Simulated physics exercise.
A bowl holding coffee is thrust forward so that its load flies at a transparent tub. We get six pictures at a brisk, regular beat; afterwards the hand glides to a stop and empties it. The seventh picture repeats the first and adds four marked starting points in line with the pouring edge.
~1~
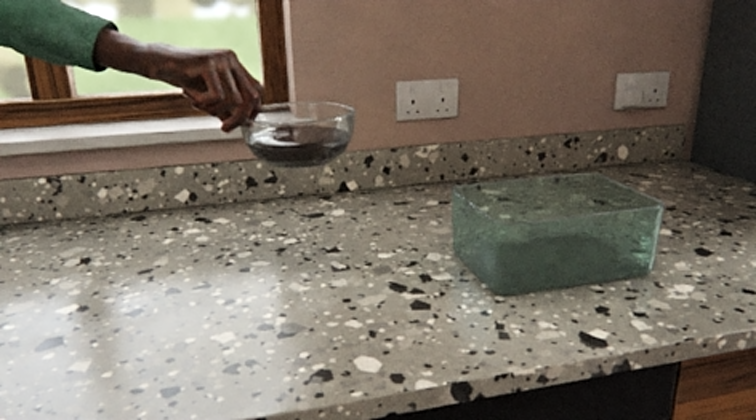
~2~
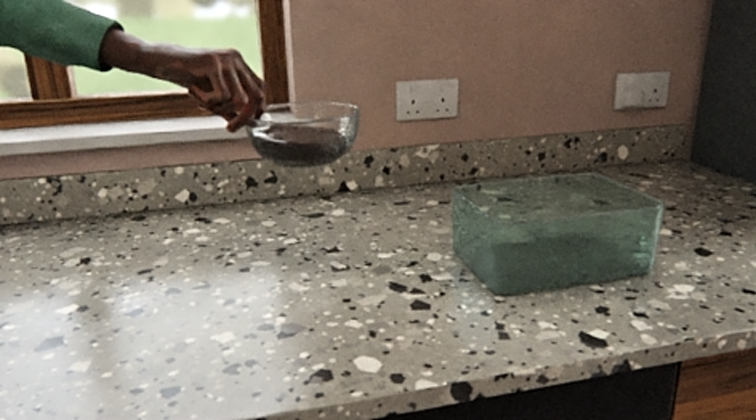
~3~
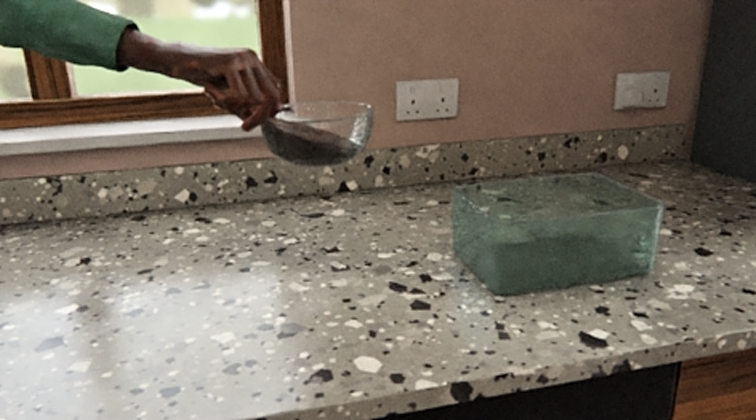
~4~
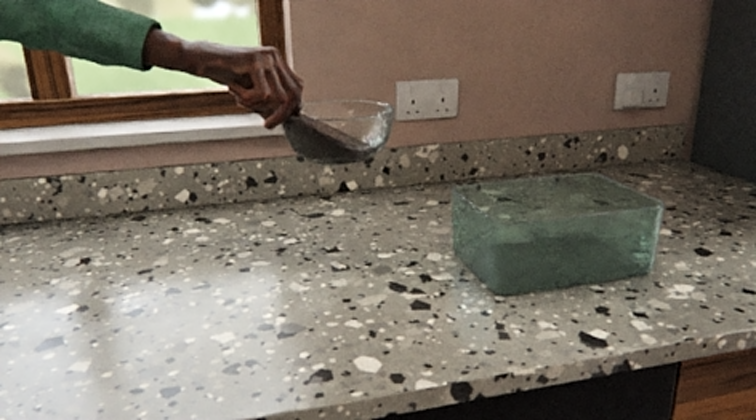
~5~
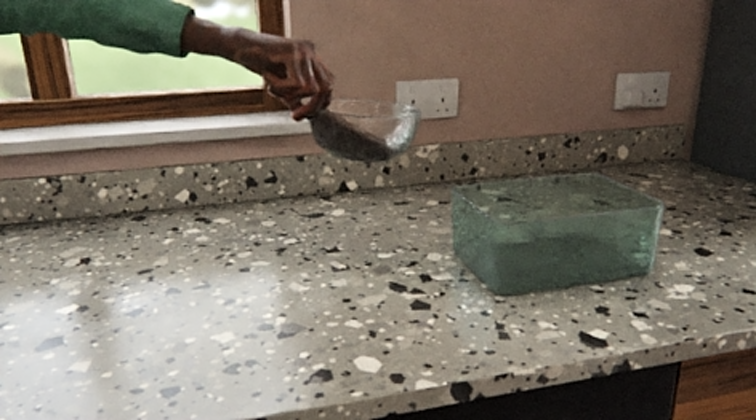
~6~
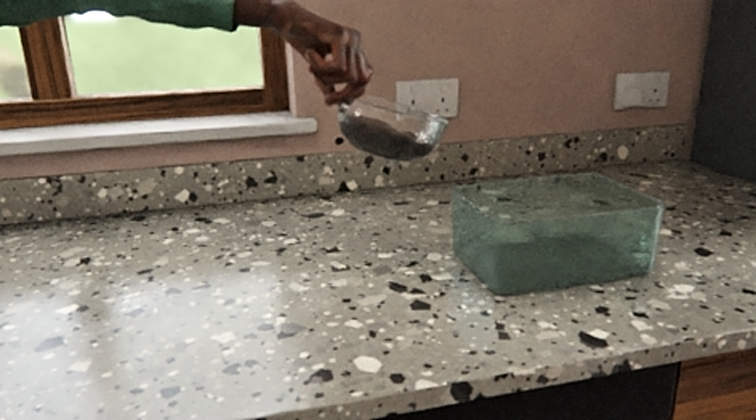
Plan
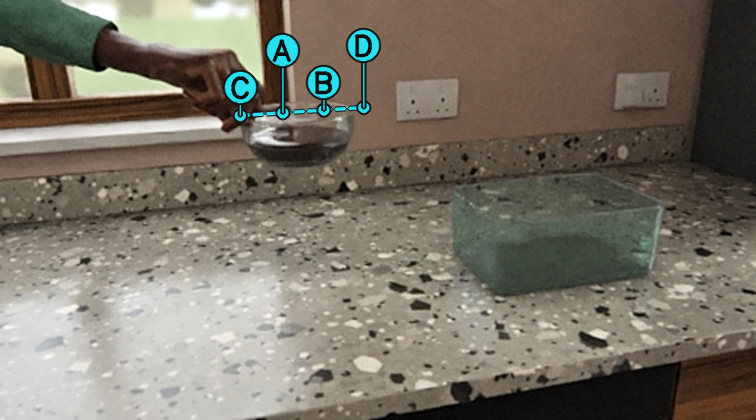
In this clip, a hand in a green sleeve holds a clear glass bowl of dark coffee above a speckled countertop, moving it rightward toward a transparent greenish tub, and the bowl tilts slightly to the right.
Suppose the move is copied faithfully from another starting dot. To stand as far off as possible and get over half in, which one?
Dot A.
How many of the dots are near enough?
Three of the four.
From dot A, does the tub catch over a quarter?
Yes, clearly.
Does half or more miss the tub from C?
Yes.
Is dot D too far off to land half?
No.
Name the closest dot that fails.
Here it is dot C.
On the marked copy, A at (282, 112); B at (323, 110); C at (240, 115); D at (363, 107).
Choosing A, about 67 % lands in the tub, 27 % falls short and 6 % goes beside or beyond.
Choosing B, about 82 % lands in the tub, 10 % falls short and 8 % goes beside or beyond.
Choosing C, about 31 % lands in the tub, 65 % falls short and 4 % goes beside or beyond.
Choosing D, about 90 % lands in the tub, 7 % falls short and 3 % goes beside or beyond.
